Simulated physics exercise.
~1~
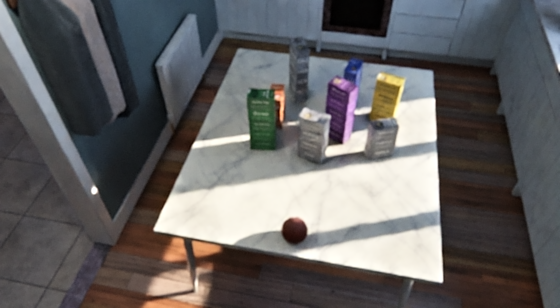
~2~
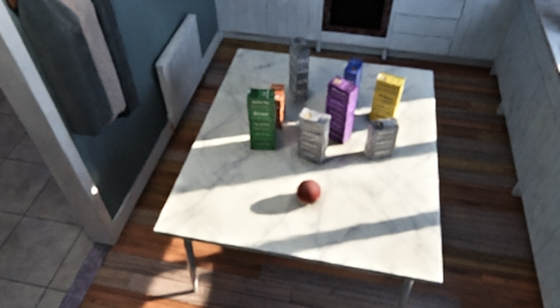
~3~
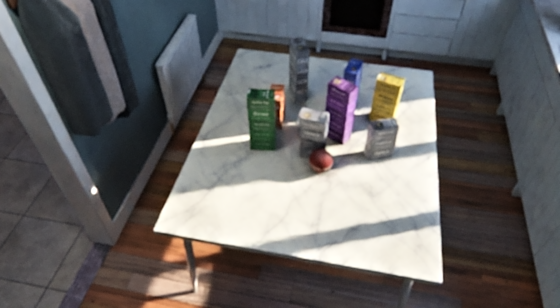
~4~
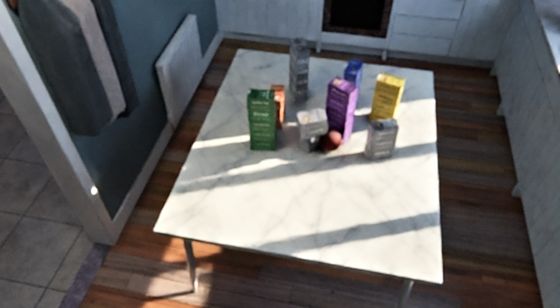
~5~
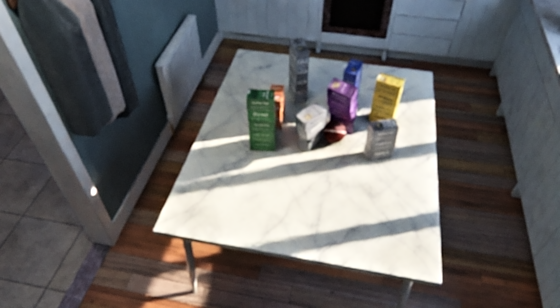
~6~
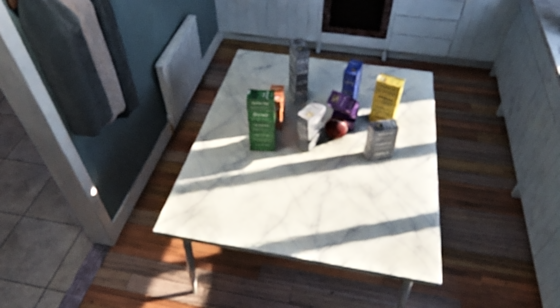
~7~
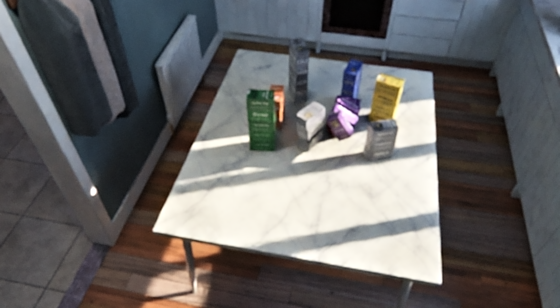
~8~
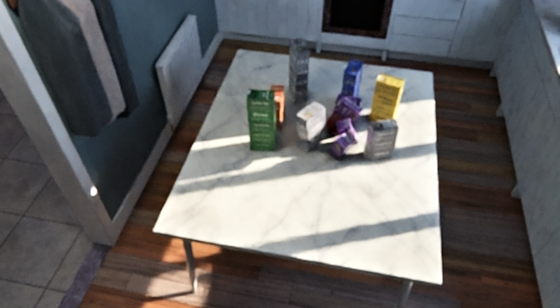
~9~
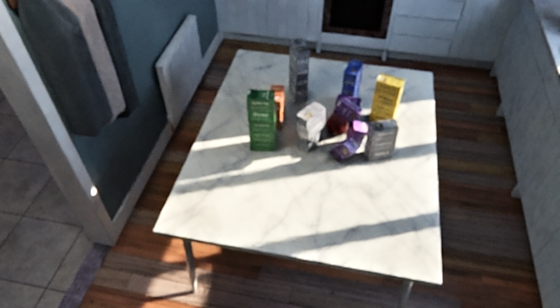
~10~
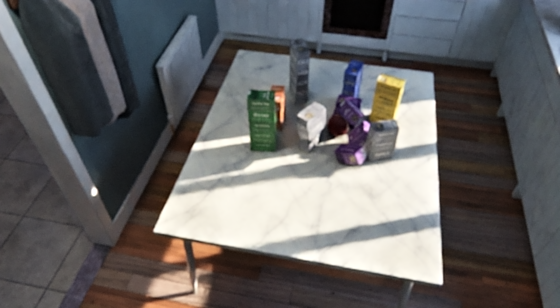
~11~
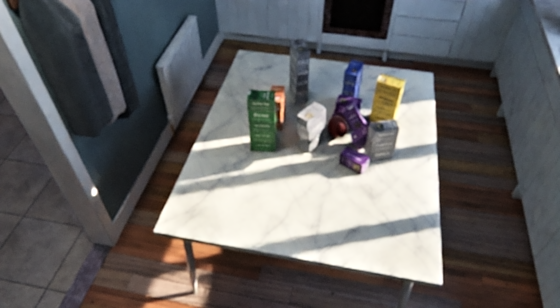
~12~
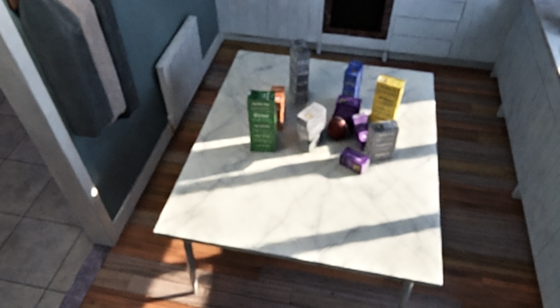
A dark red ball rolls away from the near edge of a pale marble-topped table, heading for a cluster of small box towers in green, orange, grey, blue, purple and yellow. It curves slightly right, meets the short grey tower near the middle and nudges it askew, then pushes on into the base of the purple tower. The purple tower leans, breaks apart and tumbles toward the near side, its packets dropping around the ball. One purple packet slides a little farther out and lies on its side, while the green, orange, blue and yellow towers remain standing.
